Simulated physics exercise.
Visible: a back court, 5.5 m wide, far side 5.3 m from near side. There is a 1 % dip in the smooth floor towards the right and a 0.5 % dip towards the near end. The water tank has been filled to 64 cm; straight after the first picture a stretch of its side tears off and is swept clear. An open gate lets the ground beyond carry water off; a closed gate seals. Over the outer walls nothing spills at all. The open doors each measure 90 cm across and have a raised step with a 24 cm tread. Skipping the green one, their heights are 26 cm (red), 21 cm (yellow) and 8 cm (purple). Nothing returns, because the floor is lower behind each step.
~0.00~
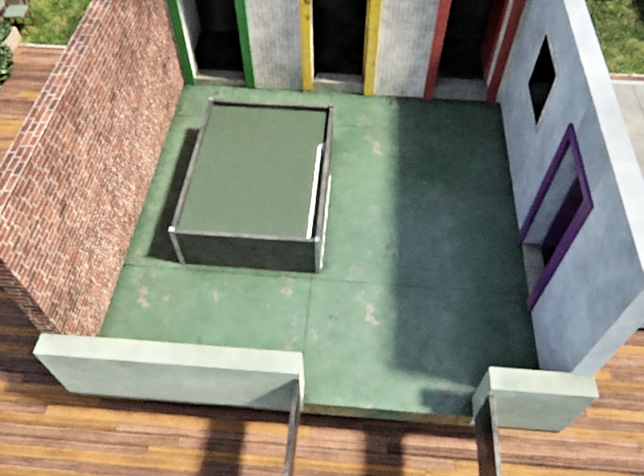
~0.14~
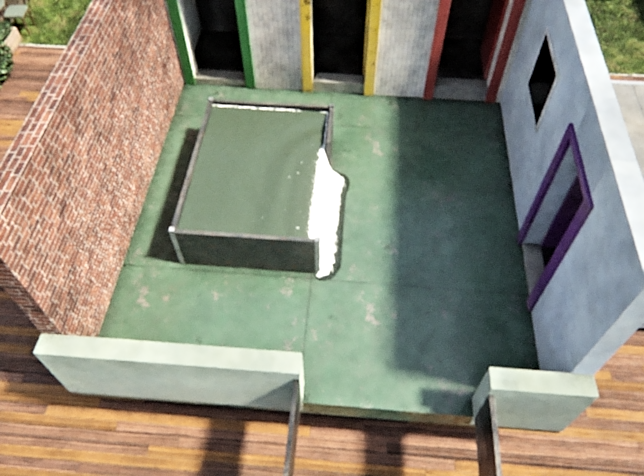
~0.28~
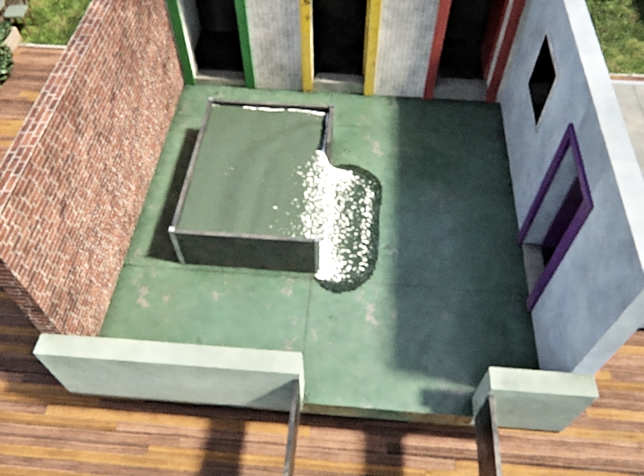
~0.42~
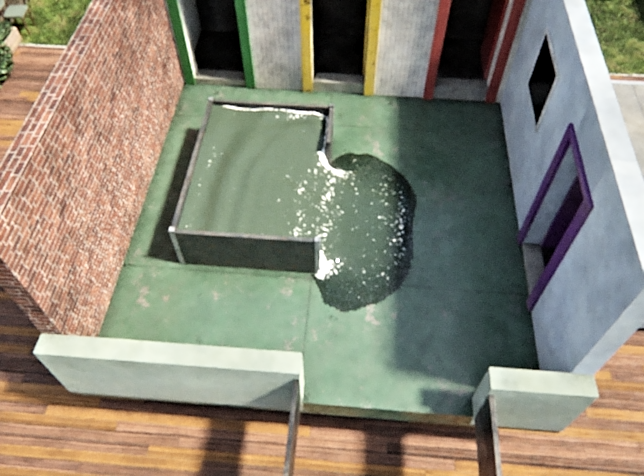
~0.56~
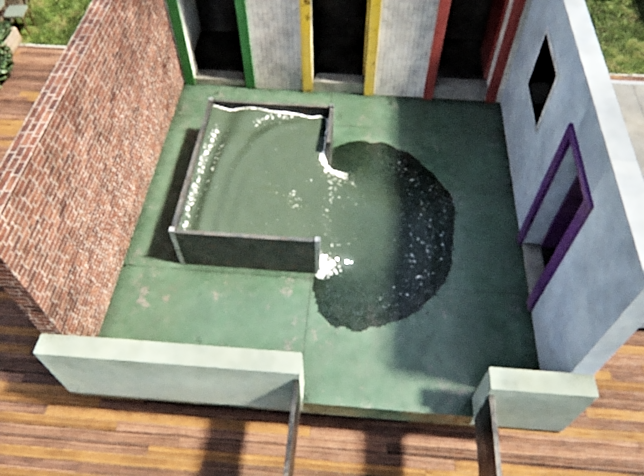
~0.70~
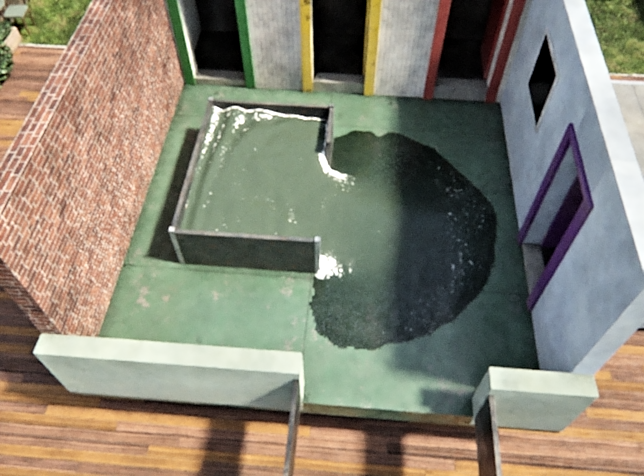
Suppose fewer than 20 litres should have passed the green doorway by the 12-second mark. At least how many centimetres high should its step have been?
I would say at least 6.5 cm.
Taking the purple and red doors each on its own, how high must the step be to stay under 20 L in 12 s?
About 32 cm at purple and 17 cm at red.
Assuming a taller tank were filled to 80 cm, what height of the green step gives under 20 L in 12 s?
It would take a step of about 9.0 cm.
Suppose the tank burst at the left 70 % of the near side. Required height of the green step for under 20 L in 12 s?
You'd want it roughly 21 centimetres tall.
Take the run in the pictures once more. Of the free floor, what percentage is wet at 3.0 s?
The wet part is about 50 per cent.
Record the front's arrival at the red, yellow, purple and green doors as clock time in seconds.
Red at 1.6 s, yellow at 3.2 s, purple at 0.8 s and green at 4.5 s.
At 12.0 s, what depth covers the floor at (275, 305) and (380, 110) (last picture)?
Depths of around 4 and 8 centimetres.
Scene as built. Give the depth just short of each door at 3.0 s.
Door by door, in centimetres - red 21, yellow 0, purple 26, green 0.
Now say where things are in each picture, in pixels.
In the first frame, still water, 64 cm deep, in the water tank at (259, 167); the green door at (212, 35) is dry.
In the second frame, water pours out at (321, 211) and has run 0.2 m, to (336, 253); about 5 cm deep outside, 64 cm at the back.
In the third frame, water pours out at (321, 212) and has run 0.8 m, to (377, 196); about 11 cm deep outside, 64 cm at the back.
In the fourth frame, water pours out at (321, 212) and has run 1.3 m, to (409, 211); about 10 cm deep outside, 62 cm at the back.
In the fifth frame, the gap is at (321, 213), the front 1.9 m out at (450, 213); the back of the water tank holds 55 cm.
In the sixth frame, water pours out at (321, 213) and has run 2.4 m, to (489, 236); about 6 cm deep outside, 55 cm at the back; the green door at (212, 35), 3.4 m from the gap, is still 2.7 m from the nearest water.
After 1.4 s water covers 40 % of the floor, deepest (36 cm) near (514, 231); it has not reached the green door.
After 3.0 s water covers 50 % of the floor, deepest (30 cm) near (523, 296); it has not reached the green door.
After 12.0 s water covers 100 % of the floor, deepest (8 cm) near (522, 400); 6 cm at the green door, 0 litres in over its 13 cm step.
At the green door as built, the water arrived by 4.3 s and peaked near 10 cm at 6.6 s.
Run again over the same 12 s with other heights there, 28 litres in over 6 cm, 7 litres over 8 cm. The limit of 20 litres is kept from about 6.5 cm up.
